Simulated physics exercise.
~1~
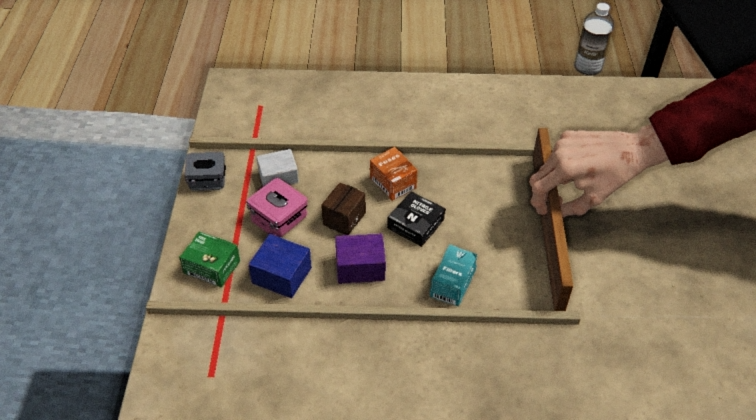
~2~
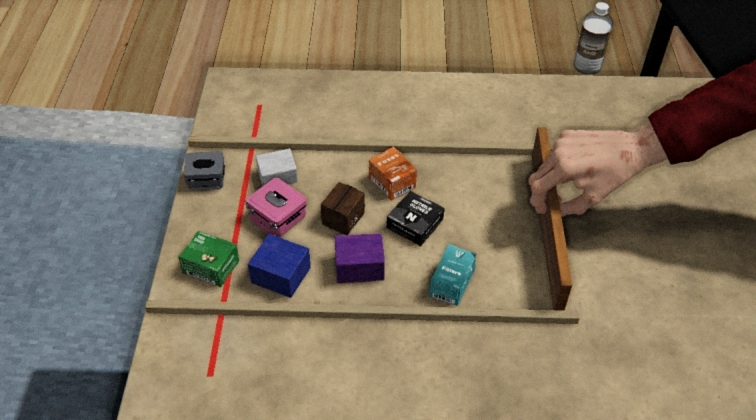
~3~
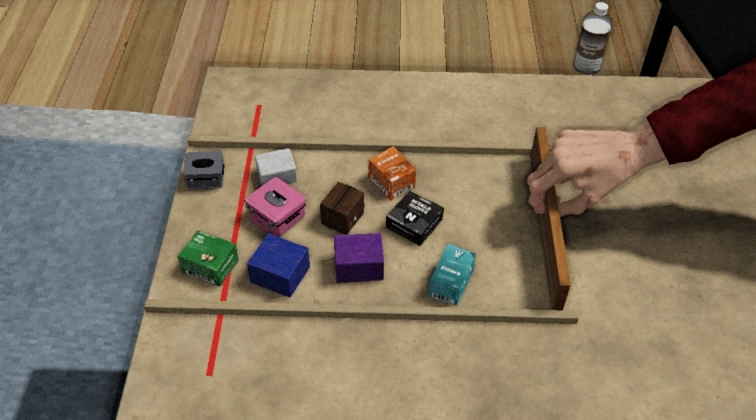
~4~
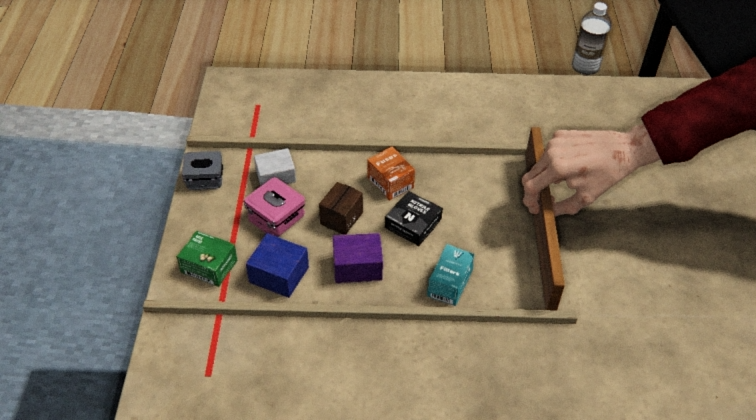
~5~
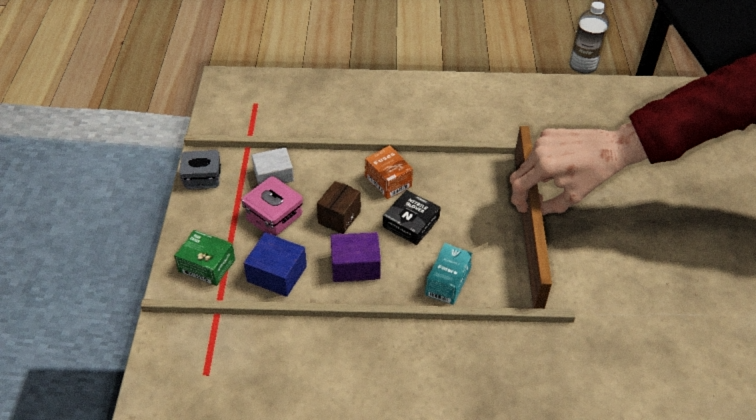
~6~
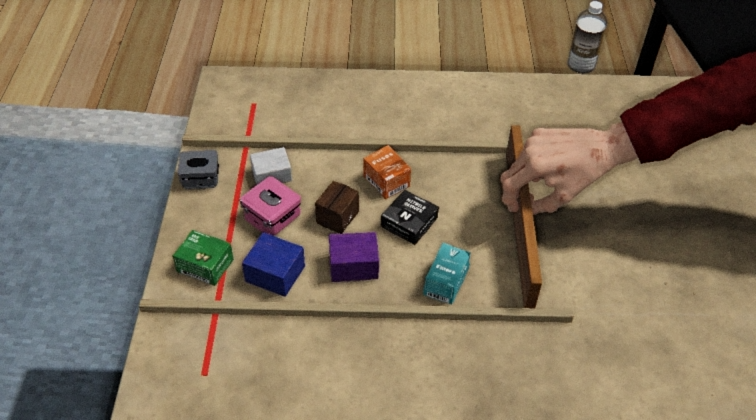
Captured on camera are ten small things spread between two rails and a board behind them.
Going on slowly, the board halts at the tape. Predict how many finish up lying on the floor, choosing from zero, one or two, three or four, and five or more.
My prediction is three or four.
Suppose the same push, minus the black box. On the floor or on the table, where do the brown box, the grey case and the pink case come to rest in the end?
The brown box remains - the grey case ends up below - the pink case remains.
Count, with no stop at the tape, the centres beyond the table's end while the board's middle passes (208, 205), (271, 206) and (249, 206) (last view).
7, 1 and 4.
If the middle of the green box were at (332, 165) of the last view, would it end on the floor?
The green box stays on.
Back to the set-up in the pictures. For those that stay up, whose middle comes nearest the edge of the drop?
Answer: The brown box.
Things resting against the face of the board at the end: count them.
Count: 3.
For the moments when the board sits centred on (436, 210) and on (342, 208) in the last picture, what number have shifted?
So far 2, and 8 at the second.
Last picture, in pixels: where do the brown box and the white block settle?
In the last picture the first middle sits at (175, 202) and the other at (192, 164).
Soon after, none off yet; grey case at rest near (199, 170); green box at rest near (204, 257); white block at rest near (271, 168).
Then, none off yet; grey case at rest near (199, 170); green box moving near (195, 258); white block at rest near (271, 168).
Further on, one off so far; grey case moving near (194, 170); green box on its side near (122, 310); white block moved about its own width near (232, 164).
At rest, the number that fall off is three or four; fallen, blue block, pink case, green box and grey case.
